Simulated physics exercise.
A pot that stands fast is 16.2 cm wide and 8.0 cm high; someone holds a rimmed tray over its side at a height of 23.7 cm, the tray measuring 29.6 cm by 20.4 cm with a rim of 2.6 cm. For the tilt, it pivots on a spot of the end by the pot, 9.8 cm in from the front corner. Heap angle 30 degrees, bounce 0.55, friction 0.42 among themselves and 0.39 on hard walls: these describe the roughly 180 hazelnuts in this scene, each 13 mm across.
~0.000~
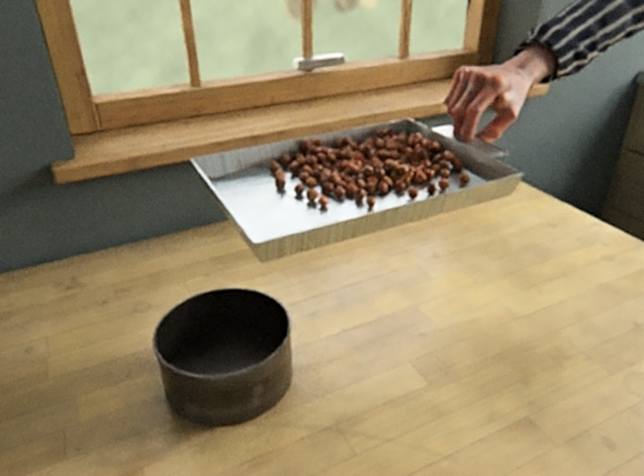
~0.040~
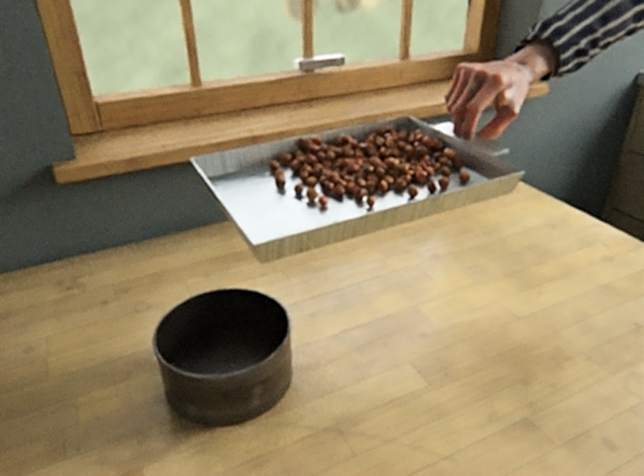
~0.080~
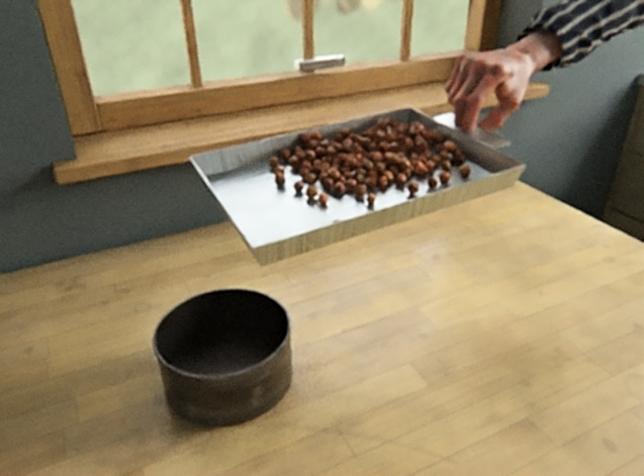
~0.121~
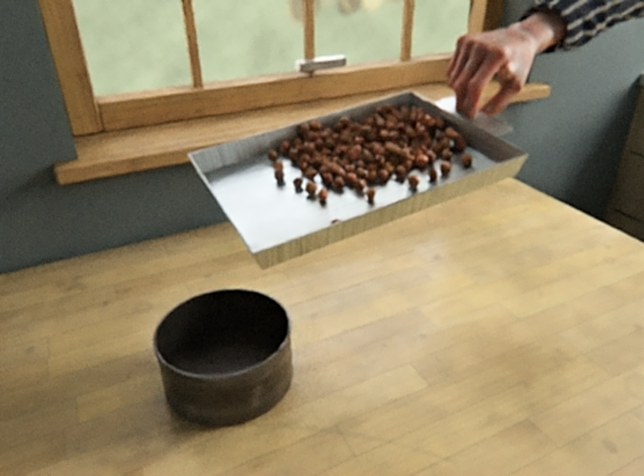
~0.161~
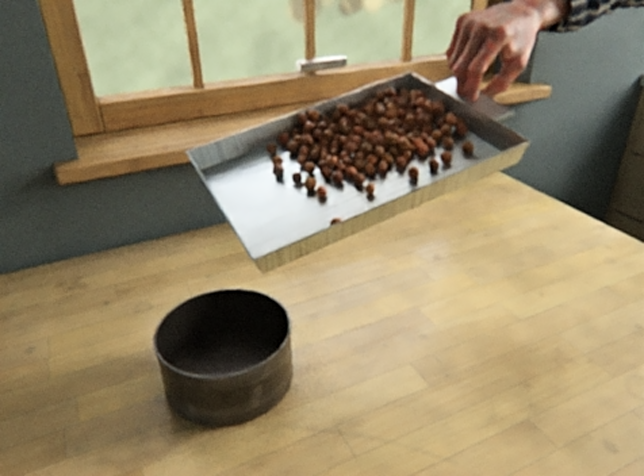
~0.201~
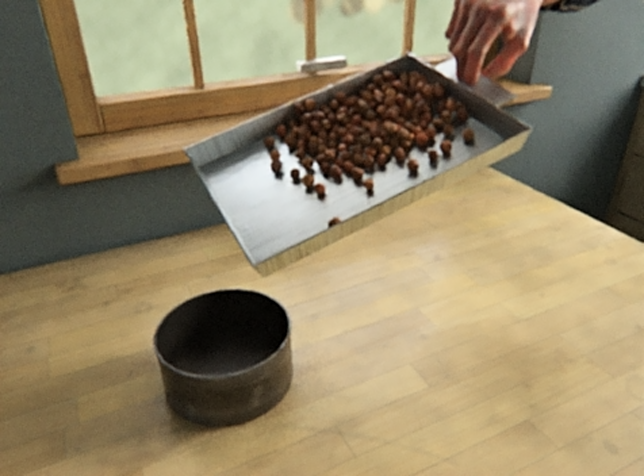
A hand in a striped sleeve raised the right end of a metal tray of hazelnuts, slanting it down toward the dark pot on the wooden table, while the nuts stayed bunched together.
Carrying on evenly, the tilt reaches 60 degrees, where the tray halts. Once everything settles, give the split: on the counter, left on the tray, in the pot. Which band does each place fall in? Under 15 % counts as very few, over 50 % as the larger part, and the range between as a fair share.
Counter: The larger part. Tray: A fair share. Pot: Very few.
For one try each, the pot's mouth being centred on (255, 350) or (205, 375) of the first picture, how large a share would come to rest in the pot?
The shares would be near 10 and 25 per cent respectively.
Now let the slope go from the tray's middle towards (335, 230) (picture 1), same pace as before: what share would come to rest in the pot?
I'd say close to 0 %.
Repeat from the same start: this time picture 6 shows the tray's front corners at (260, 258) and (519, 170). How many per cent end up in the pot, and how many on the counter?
Pot 0 % / counter 35 %.
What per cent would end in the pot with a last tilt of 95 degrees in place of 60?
Roughly 5 percent.
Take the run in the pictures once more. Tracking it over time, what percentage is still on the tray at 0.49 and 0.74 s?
Roughly 100 then 50.
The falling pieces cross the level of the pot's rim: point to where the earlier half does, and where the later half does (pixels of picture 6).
Near (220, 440) at first, near (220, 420) afterwards.
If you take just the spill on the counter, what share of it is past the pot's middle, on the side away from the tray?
About 90 per cent.
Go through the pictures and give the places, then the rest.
In the first picture, tray tilt 0 degrees, front corners at (260, 237) and (515, 172); middle of the pieces at (378, 165); pot at (223, 327).
In the second picture, tray tilt 1 degrees, front corners at (259, 238) and (515, 171); middle of the pieces at (378, 163).
In the third picture, tray tilt 3 degrees, front corners at (258, 241) and (517, 164), lowest corner left front; middle of the pieces at (379, 157).
In the fourth picture, tray tilt 8 degrees, front corners at (258, 247) and (519, 153), lowest corner left front; middle of the pieces at (379, 147).
In the fifth picture, tray tilt 13 degrees, front corners at (257, 252) and (521, 140), lowest corner left front; middle of the pieces at (378, 135).
In the sixth picture, tray tilt 18 degrees, front corners at (257, 258) and (522, 128), lowest corner left front; middle of the pieces at (377, 124); pot at (223, 328). The tray's pace is about 130 degrees a second.
After 0.38 s, tilt 41 degrees; the tray holds 100 %, the pot 0 %.
After 0.49 s, tilt 55 degrees; the tray holds 100 %, the pot 0 %.
After 0.74 s, tilt 60 degrees; the tray holds 50 %, the pot 0 %.
In the end, at 2.2 s, counter 65 %, tray 35 %, pot 0 %.
